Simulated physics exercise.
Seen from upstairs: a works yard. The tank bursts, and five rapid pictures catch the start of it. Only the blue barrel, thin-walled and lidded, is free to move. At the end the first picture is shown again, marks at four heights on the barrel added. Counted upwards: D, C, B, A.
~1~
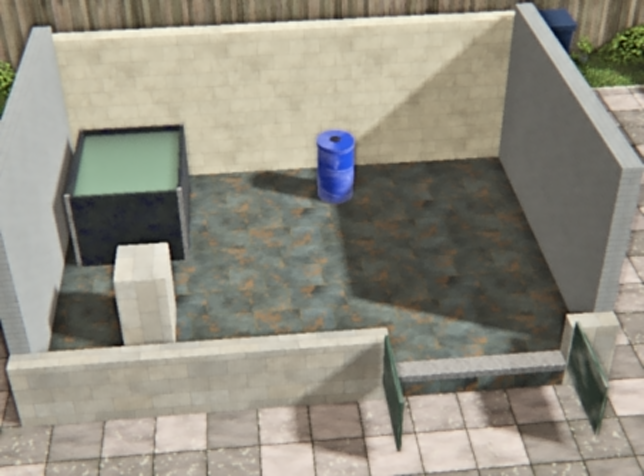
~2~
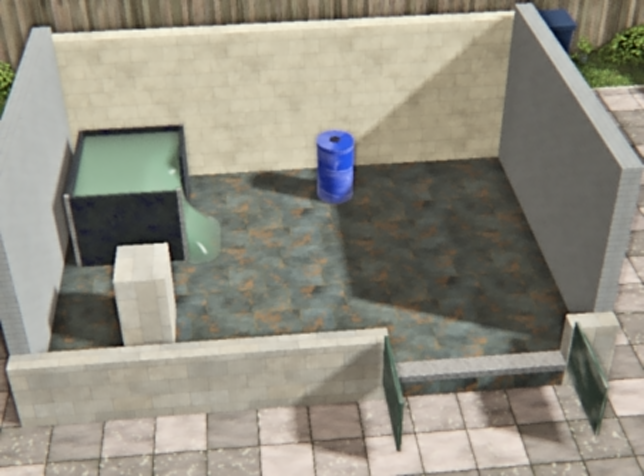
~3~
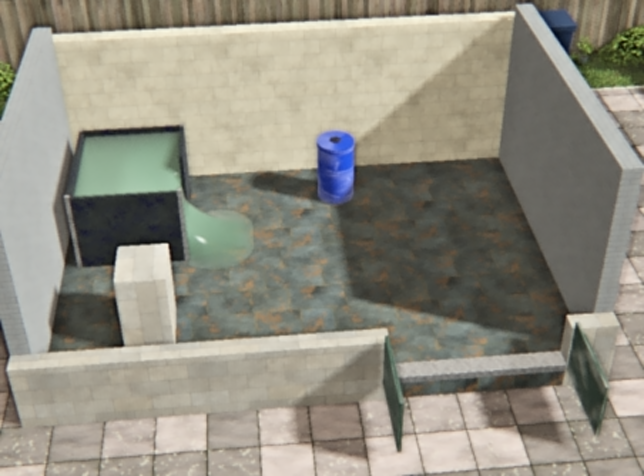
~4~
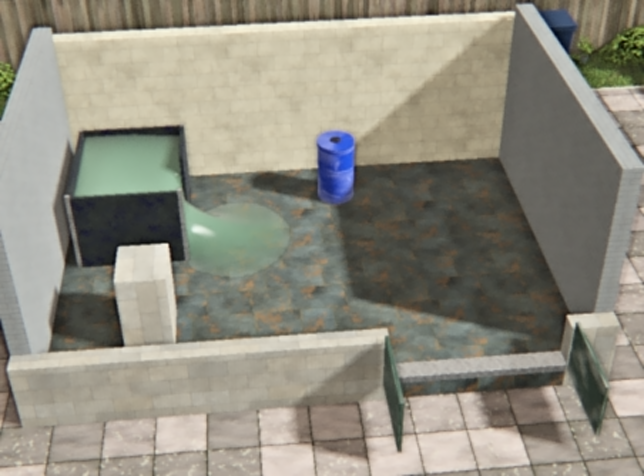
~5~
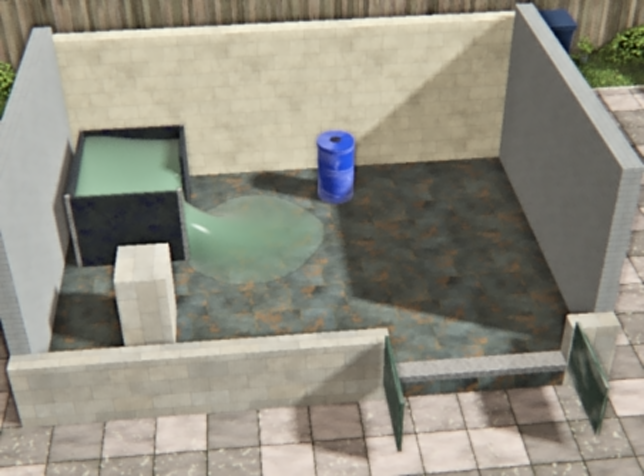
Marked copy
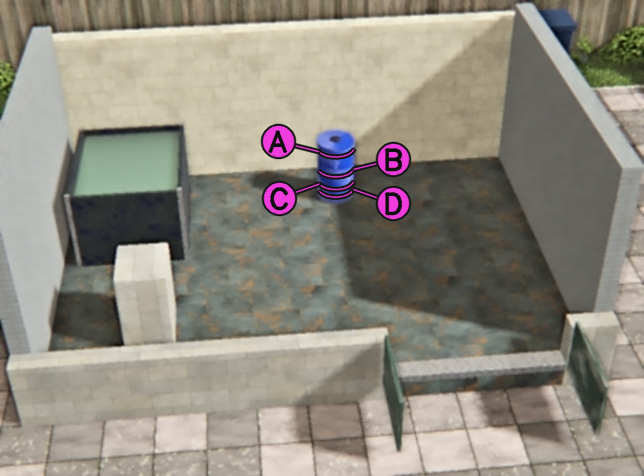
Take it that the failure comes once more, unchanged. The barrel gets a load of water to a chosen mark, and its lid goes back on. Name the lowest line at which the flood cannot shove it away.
B.
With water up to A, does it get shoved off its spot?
No, not at all.
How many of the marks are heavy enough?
Two of the four.
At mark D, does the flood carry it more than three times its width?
Yes, clearly.
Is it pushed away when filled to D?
Yes, it does.
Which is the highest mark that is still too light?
Mark C.
On the marked copy, A at (337, 157); B at (337, 176); C at (337, 189); D at (337, 197); from the bottom up D, C, B, A.
With A, it does not move.
With B, it does not move.
With C, it is pushed about its own width away.
With D, it is pushed about 5 times its own width away.
